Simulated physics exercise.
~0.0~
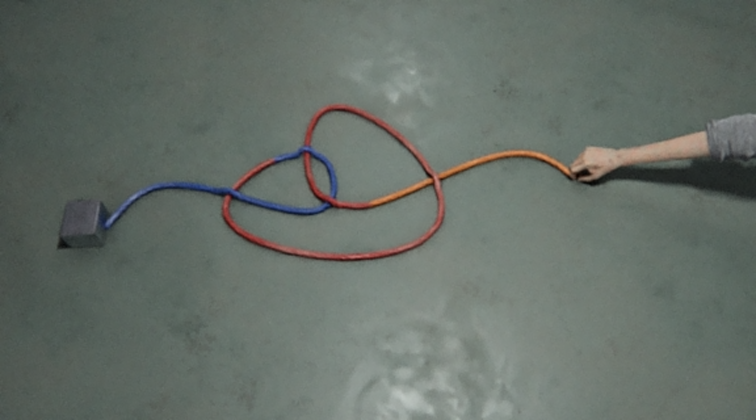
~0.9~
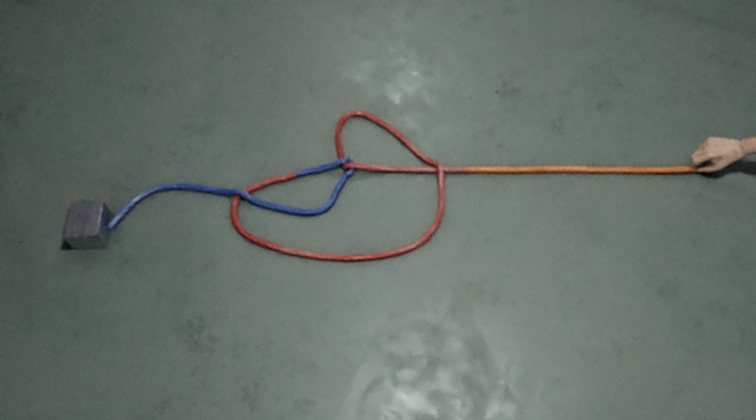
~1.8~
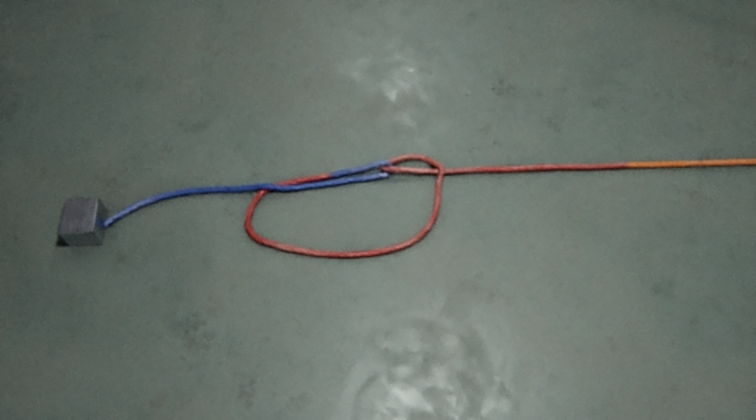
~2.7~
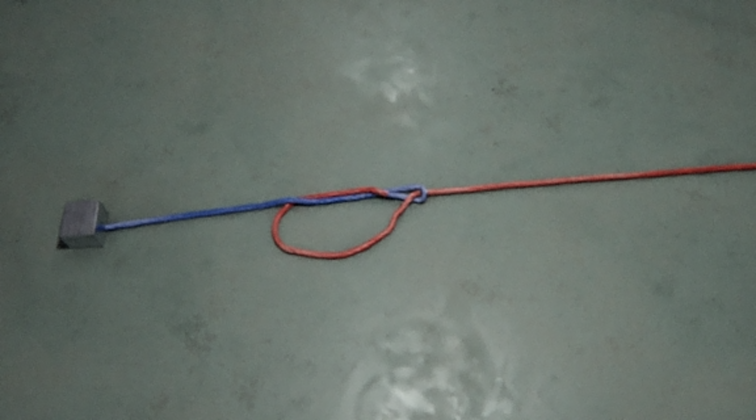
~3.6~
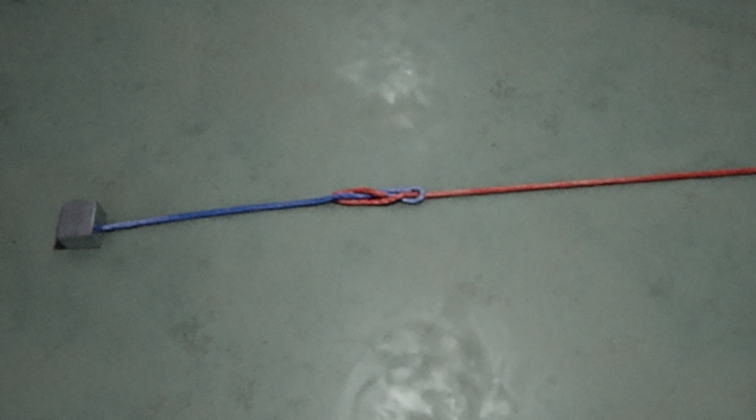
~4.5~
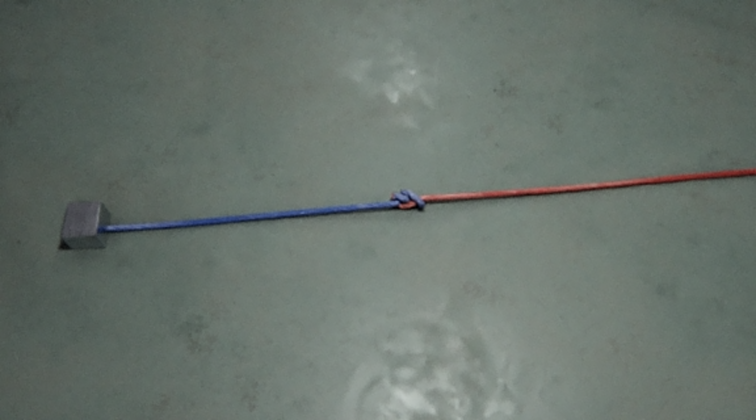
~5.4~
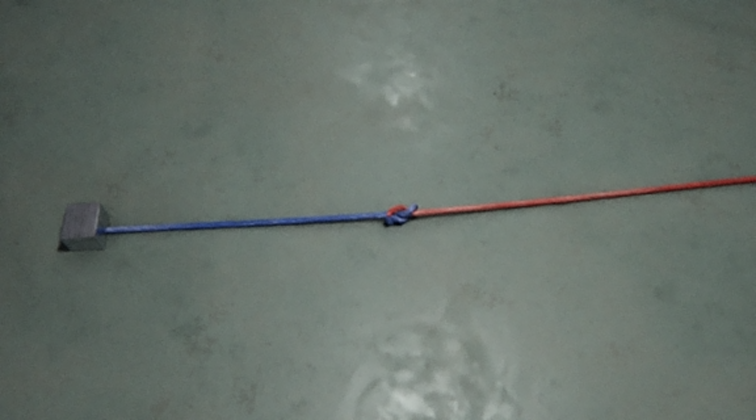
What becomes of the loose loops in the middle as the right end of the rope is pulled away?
They do not come free but shrink and draw together, tightening into a small knot in the middle of the straightened rope.
